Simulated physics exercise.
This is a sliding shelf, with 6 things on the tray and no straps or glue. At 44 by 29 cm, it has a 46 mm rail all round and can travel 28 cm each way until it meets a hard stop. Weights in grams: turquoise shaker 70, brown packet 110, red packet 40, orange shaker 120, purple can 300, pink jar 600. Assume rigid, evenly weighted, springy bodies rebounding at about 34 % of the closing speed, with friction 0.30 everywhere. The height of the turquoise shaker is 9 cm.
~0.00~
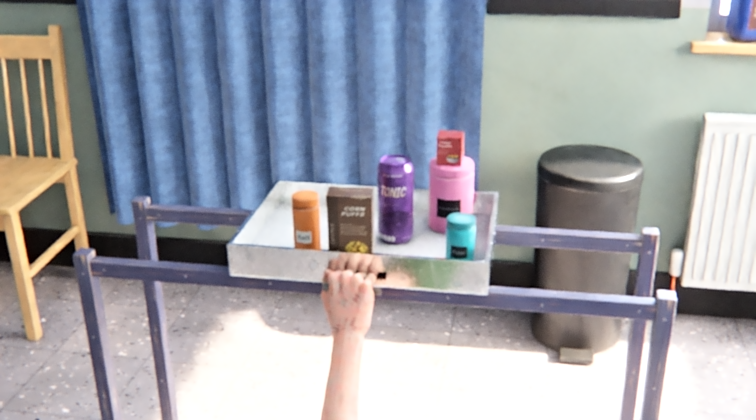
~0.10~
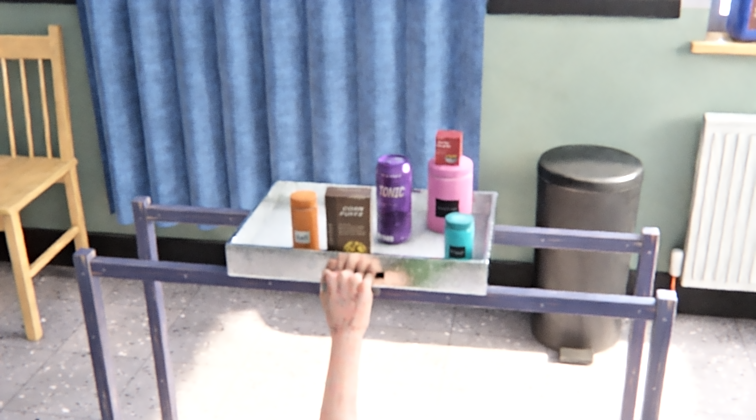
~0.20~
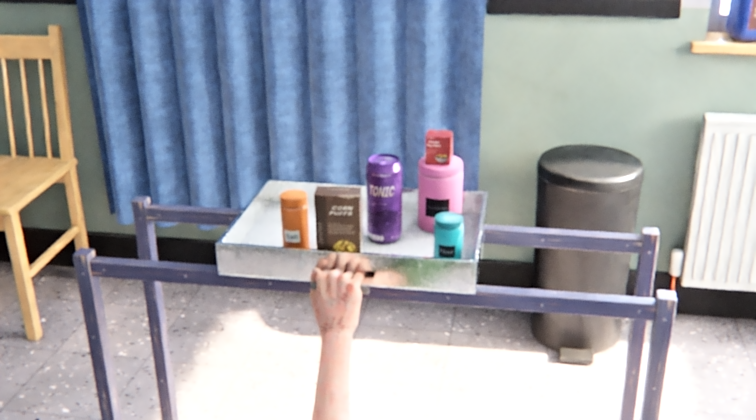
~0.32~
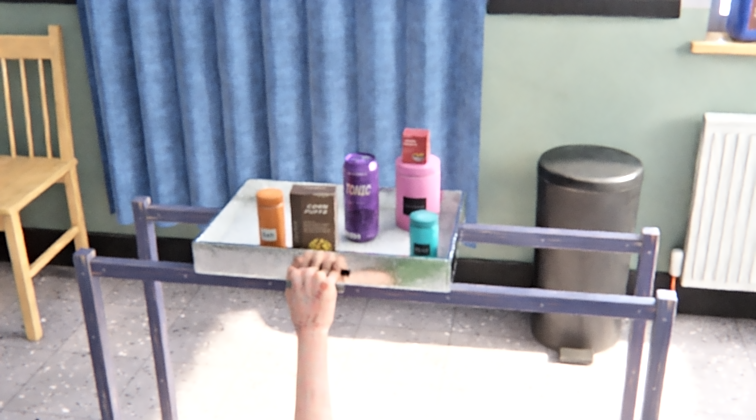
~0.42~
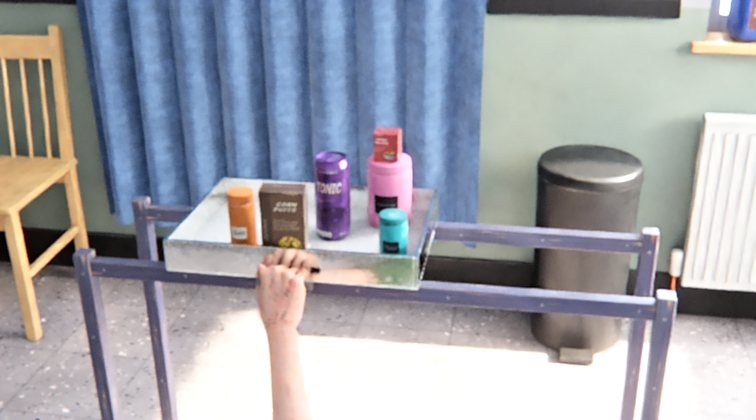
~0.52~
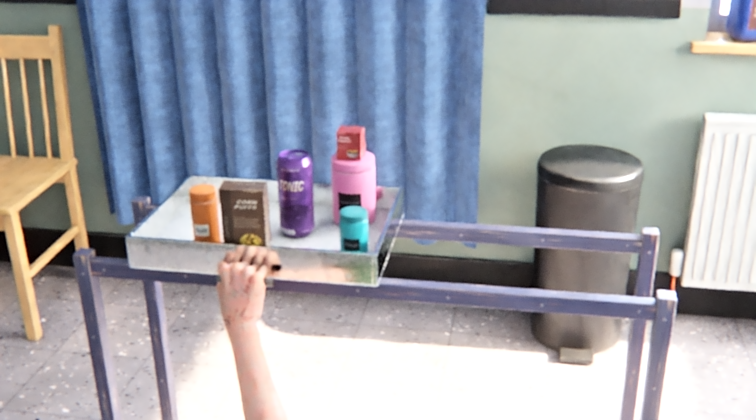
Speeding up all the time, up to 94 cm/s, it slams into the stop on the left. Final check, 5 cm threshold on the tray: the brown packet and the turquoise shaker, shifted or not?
As I see it, brown packet: Beyond the limit; turquoise shaker: Beyond the limit.
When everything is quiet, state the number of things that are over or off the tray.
Altogether, 1.
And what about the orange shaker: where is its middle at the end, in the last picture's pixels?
It ends up near (111, 213).
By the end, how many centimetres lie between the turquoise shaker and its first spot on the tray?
Roughly 14 centimetres.
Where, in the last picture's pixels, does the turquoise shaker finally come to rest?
It winds up close to (233, 226).
After 0.72 s, tray has slid 28 cm left; brown packet moved 7 cm near (159, 217); turquoise shaker moved 7 cm near (266, 229); red packet moved 8 cm.
After 0.82 s, tray has slid 28 cm left; turquoise shaker moved 12 cm near (242, 227); brown packet moved 12 cm near (136, 215); red packet moved 14 cm.
In the end (1.8 s), toppled on the tray, red packet; not toppled but over 5 cm from the start, turquoise shaker, brown packet, orange shaker, purple can and pink jar. At the end, from the last picture's camera, brown packet near (134, 216), turquoise shaker near (233, 226).
